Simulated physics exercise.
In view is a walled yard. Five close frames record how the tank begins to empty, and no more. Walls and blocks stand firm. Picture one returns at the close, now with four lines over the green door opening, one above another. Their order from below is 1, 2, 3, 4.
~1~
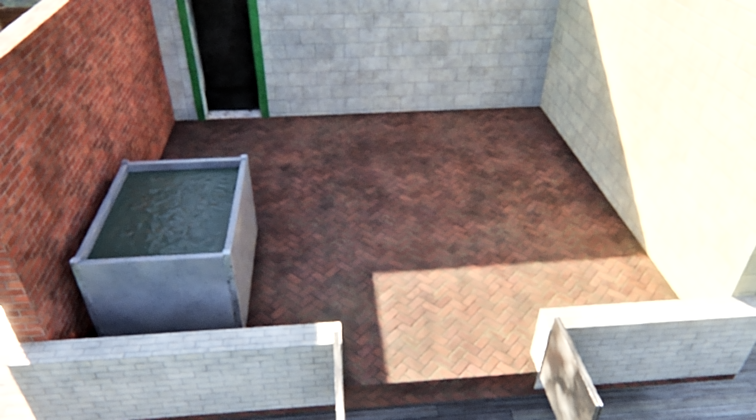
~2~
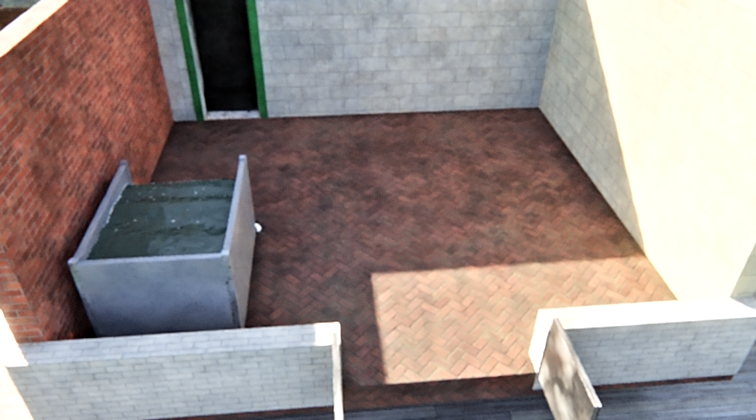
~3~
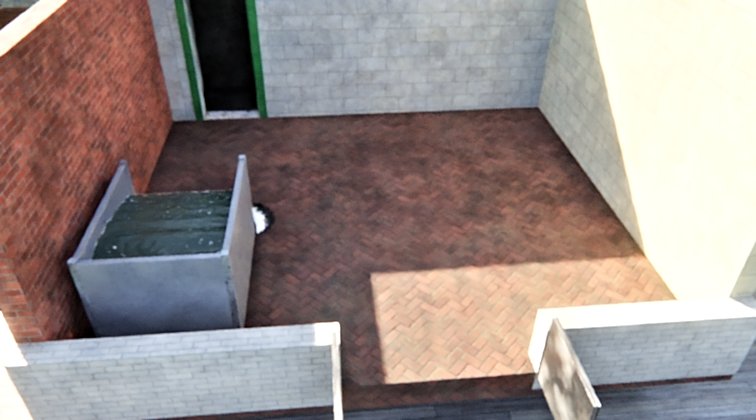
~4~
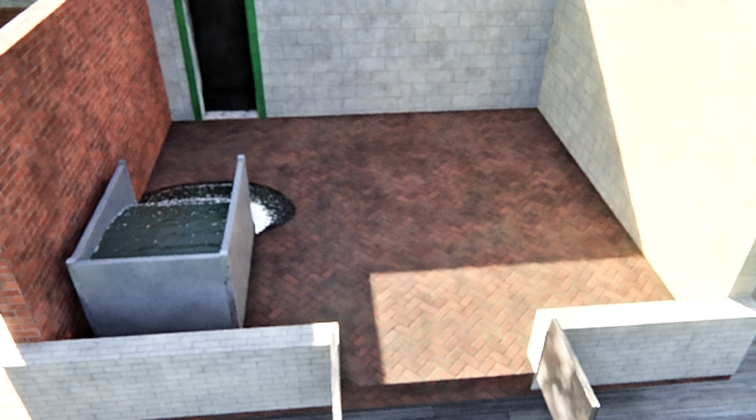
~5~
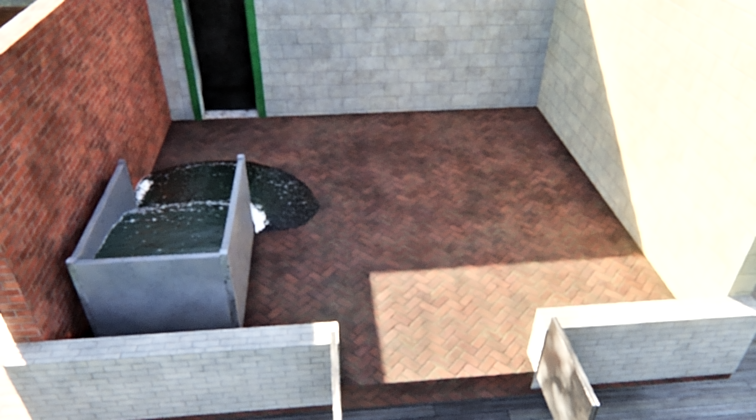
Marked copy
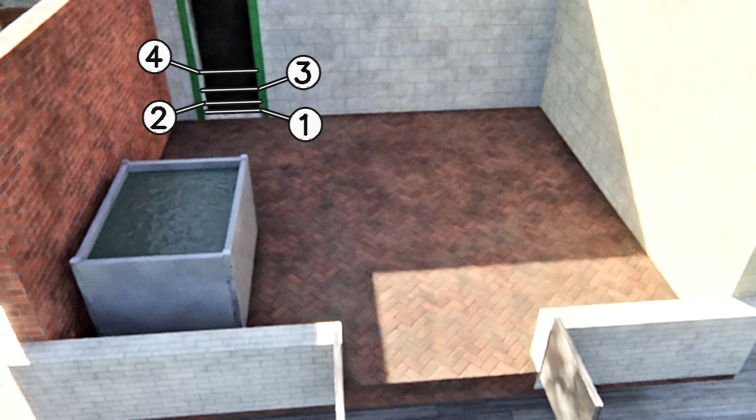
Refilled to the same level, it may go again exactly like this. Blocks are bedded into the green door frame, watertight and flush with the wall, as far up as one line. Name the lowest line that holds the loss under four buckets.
3 will do.
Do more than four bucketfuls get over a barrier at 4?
No, that is safe.
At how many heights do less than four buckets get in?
Two of them.
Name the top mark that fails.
That is mark 2.
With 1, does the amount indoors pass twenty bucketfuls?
Yes.
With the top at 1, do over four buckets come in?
Yes, that goes wrong.
On the marked copy, 1 at (233, 111); 2 at (232, 102); 3 at (230, 89); 4 at (227, 71); from the bottom up 1, 2, 3, 4.
Choosing 1, dozens of bucketfuls pour in.
Choosing 2, about 10 bucketfuls get in.
Choosing 3, a splash gets over, under a bucket.
Choosing 4, nothing gets over.
